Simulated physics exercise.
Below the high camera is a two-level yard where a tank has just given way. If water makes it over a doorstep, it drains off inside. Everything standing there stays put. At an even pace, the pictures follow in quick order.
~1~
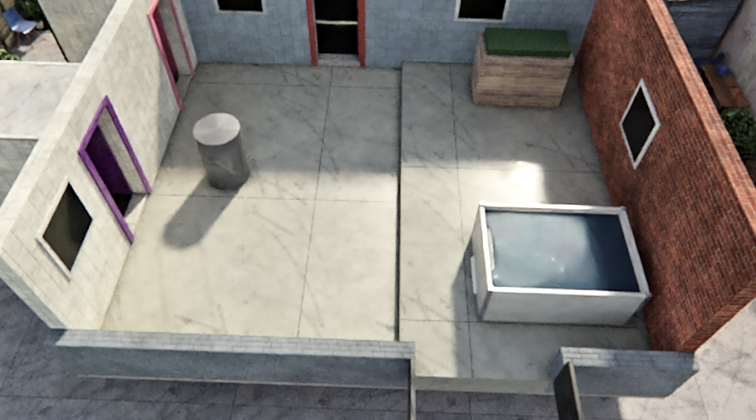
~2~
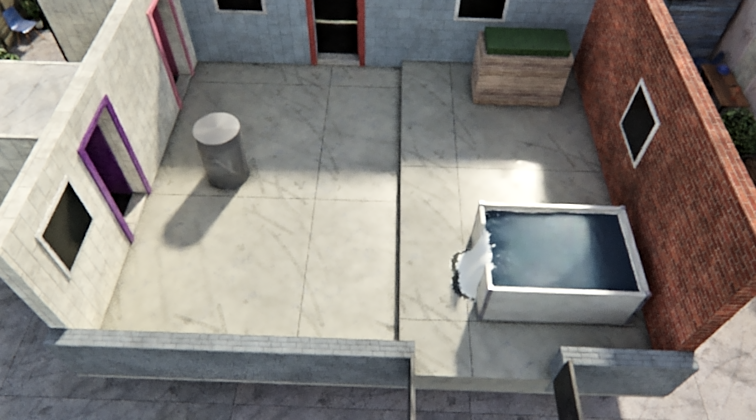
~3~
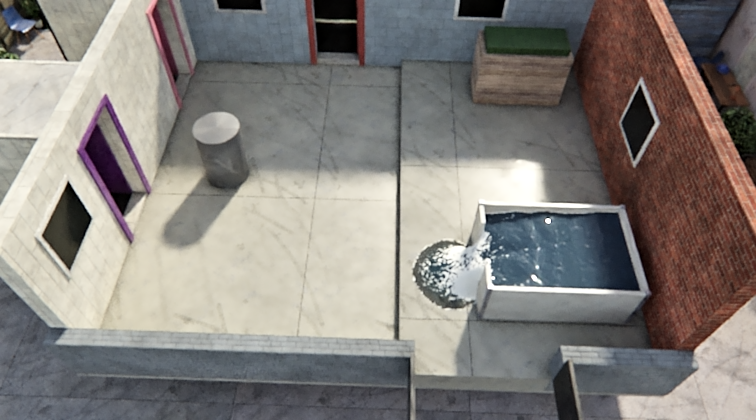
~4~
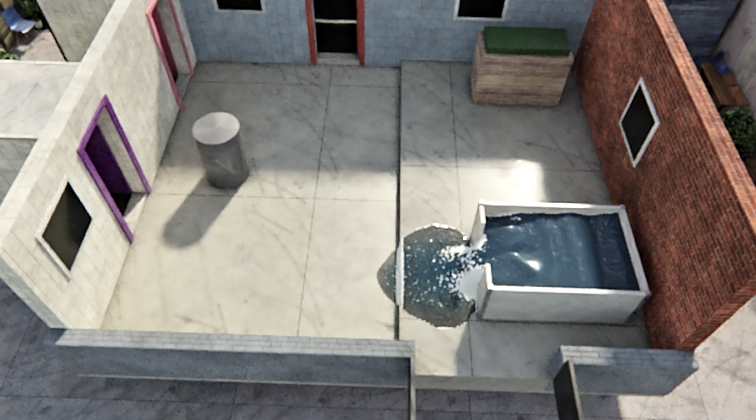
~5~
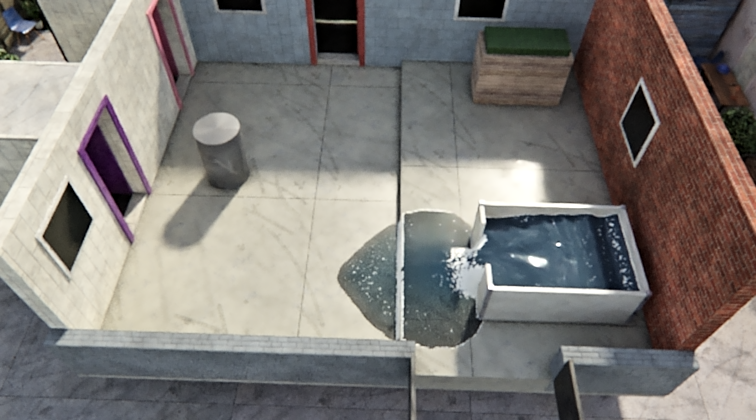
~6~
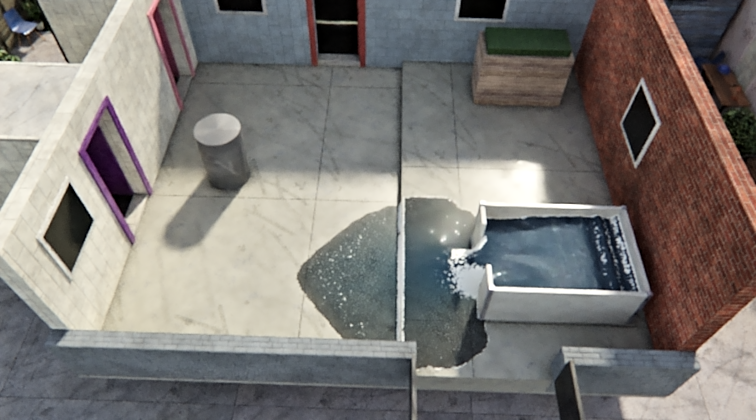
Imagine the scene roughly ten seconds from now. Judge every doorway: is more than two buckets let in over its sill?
The red door ends up at or below the line, the purple door ends up above the line, the pink door ends up above the line.
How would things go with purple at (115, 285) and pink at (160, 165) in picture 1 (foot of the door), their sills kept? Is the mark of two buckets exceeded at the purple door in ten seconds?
As I see it, the purple door gets past the mark.
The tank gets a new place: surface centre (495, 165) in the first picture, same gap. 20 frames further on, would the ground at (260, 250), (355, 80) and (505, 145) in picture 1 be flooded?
So, in the order given, I'd say soaked through, unaffected, unaffected.
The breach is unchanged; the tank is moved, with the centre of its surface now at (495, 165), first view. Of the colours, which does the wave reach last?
The red one is the last one.
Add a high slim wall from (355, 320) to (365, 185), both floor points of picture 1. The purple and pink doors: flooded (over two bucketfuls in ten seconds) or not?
Purple: Falls short; pink: Overshoots.
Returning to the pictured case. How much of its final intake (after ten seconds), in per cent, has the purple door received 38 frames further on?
By then roughly 90 percent of the ten-second total is in.
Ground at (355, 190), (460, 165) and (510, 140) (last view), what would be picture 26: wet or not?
First spot inundated, second not wet, third not wet.
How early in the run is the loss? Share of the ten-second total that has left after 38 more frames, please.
My reading is near 60 per cent.
A moment on, water covers 30 % of the floor; the red door not reached, the purple door not reached, the pink door not reached.
Next, water covers 40 % of the floor; the red door not reached, the purple door wet at the sill, nothing in, the pink door not reached.
Then, water covers 50 % of the floor; the red door not reached, the purple door over two buckets in, the pink door wet at the sill, nothing in.
Later, water covers 50 % of the floor; the red door wet at the sill, nothing in, the purple door over two buckets in, the pink door under two buckets in.
In the end, water covers 60 % of the floor; the red door wet at the sill, nothing in, the purple door over two buckets in, the pink door over two buckets in.
